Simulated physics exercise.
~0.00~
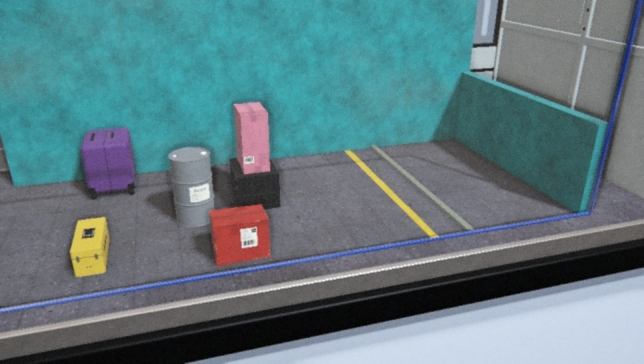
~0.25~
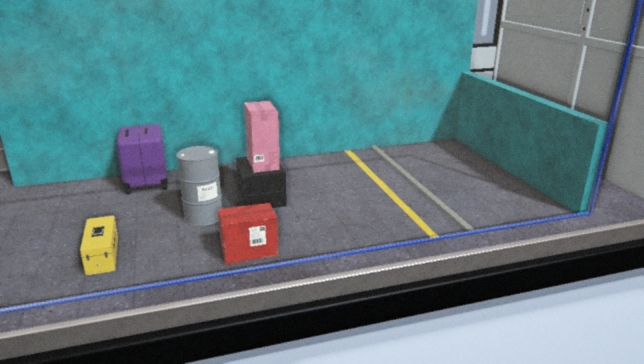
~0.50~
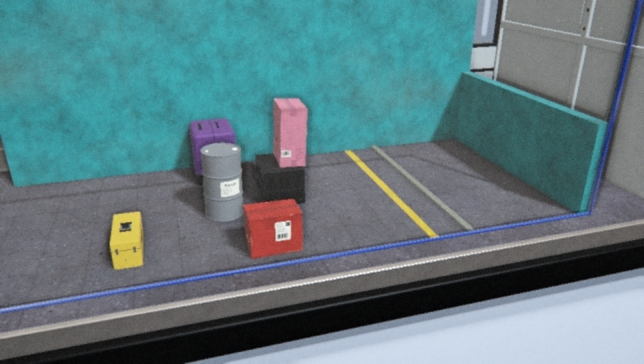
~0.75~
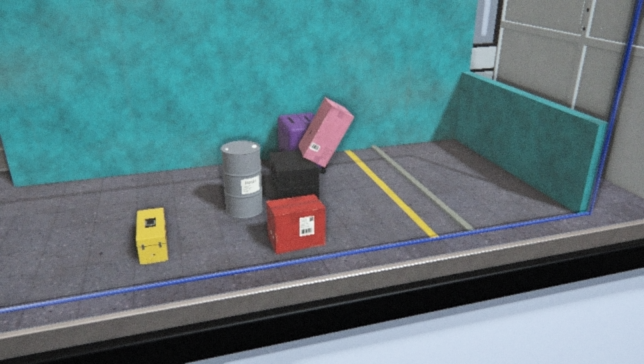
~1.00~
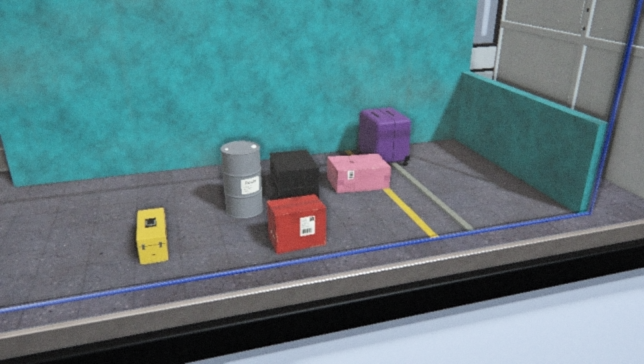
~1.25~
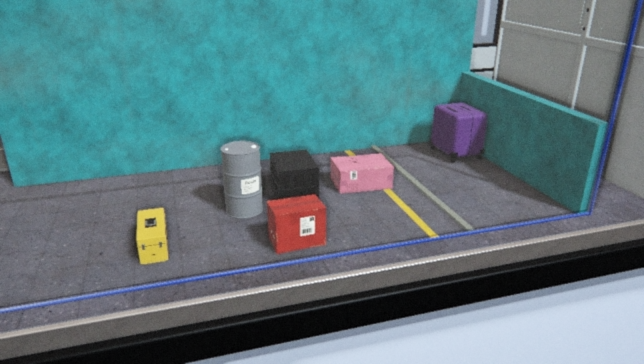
To begin with, a purple wheeled case, a grey drum, a yellow toolbox, a red carton and a pink pack standing upright on a black crate sit to the left of a yellow line. Everything starts sliding right across the floor, and the purple case moves fastest, passing behind the drum and the crate. The pink pack then leans right and topples off the crate onto its side, while the other items come to a stop. The purple case rolls on over the yellow line and ends upright near the low teal wall. The pink pack rests just short of the line.
